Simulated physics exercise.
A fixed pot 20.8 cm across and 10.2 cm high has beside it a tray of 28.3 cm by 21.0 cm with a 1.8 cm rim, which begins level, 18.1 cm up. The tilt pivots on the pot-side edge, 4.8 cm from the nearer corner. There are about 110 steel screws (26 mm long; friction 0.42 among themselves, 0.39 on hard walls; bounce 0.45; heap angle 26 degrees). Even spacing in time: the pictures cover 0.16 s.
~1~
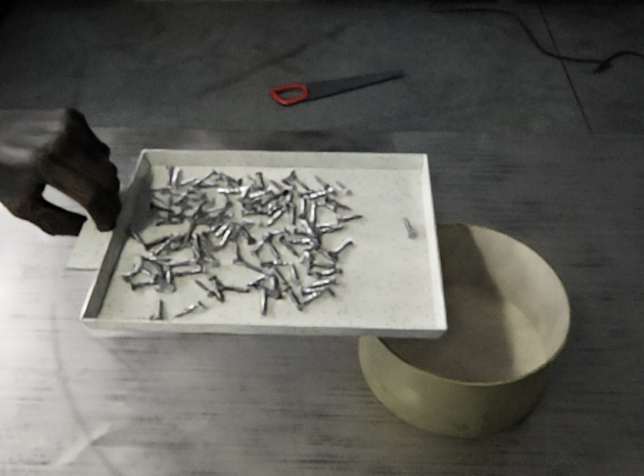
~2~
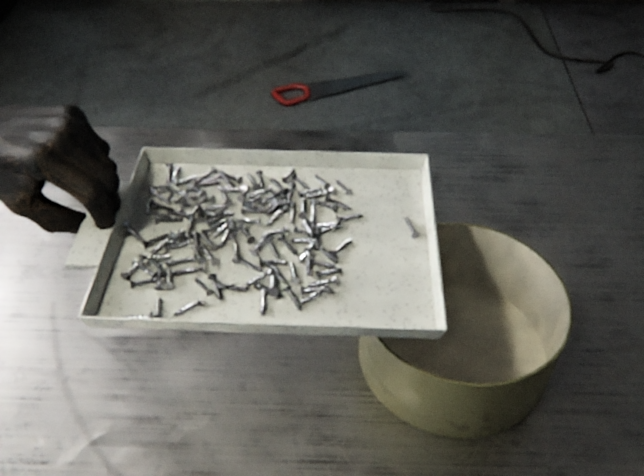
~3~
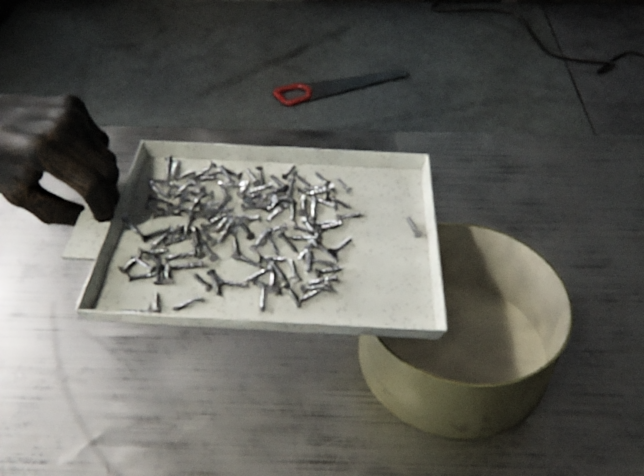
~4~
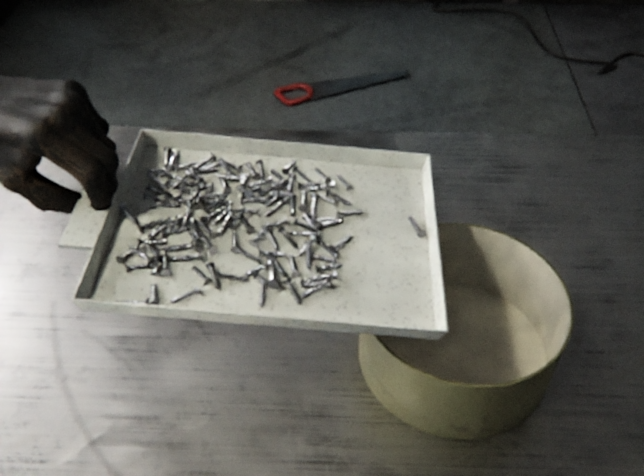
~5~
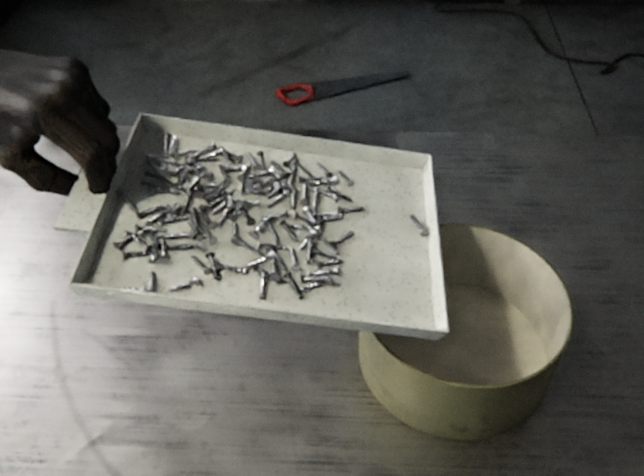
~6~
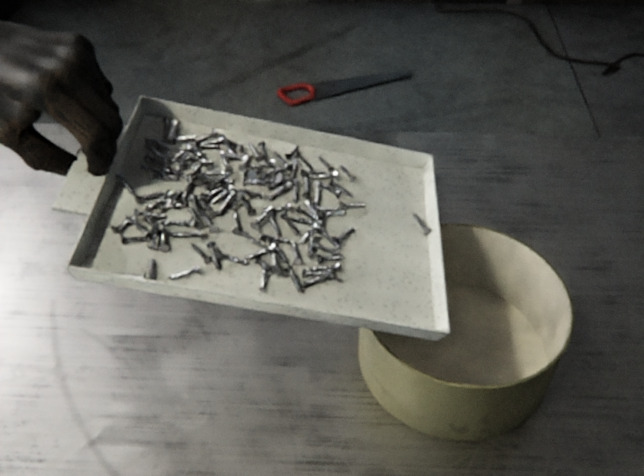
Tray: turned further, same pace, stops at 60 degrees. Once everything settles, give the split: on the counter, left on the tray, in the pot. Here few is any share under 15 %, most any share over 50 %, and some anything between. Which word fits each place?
Counter: Few; tray: Some; pot: Most.
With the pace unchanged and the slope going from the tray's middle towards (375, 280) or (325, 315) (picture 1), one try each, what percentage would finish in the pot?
Approximately 25 percent, then 0 percent.
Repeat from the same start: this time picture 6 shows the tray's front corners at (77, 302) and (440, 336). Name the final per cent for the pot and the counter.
Split: Pot = 0, counter = 70.
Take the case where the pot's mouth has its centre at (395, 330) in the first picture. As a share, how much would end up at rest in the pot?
Roughly 25 percent would end up there.
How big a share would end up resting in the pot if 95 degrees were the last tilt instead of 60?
Result: Close to 90 %.
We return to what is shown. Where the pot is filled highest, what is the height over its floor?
I'd put it at close to 1.5 centimetres.
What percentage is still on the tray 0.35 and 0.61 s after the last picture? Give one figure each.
Estimates: 100; 40.
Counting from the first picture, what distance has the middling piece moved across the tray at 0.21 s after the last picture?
By then it sits near 1 cm from where it began.
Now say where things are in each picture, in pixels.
Tray tilt 0 degrees, front corners at (87, 315) and (441, 324); middle of the pieces at (239, 230); pot at (464, 294), in the first frame.
Tray tilt 1 degrees, front corners at (85, 313) and (441, 325); middle of the pieces at (239, 228), in the second frame.
Tray tilt 2 degrees, front corners at (83, 306) and (441, 325); middle of the pieces at (239, 224), in the third frame.
Tray tilt 5 degrees, front corners at (79, 295) and (442, 326), lowest corner right front; middle of the pieces at (239, 217), in the fourth frame.
Tray tilt 8 degrees, front corners at (76, 280) and (443, 326), lowest corner right front; middle of the pieces at (239, 208), in the fifth frame.
Tray tilt 12 degrees, front corners at (74, 263) and (444, 327), lowest corner right front; middle of the pieces at (241, 198); pot at (465, 296), in the sixth frame.
Then, 0.21 s after the last picture, tilt 37 degrees; the tray holds 100 %, the pot 0 %.
Then, 0.35 s after the last picture, tilt 54 degrees; the tray holds 100 %, the pot 0 %.
Then, 0.61 s after the last picture, tilt 60 degrees; the tray holds 40 %, the pot 25 %.
In the end, counter 5 %, tray 30 %, pot 60 %.
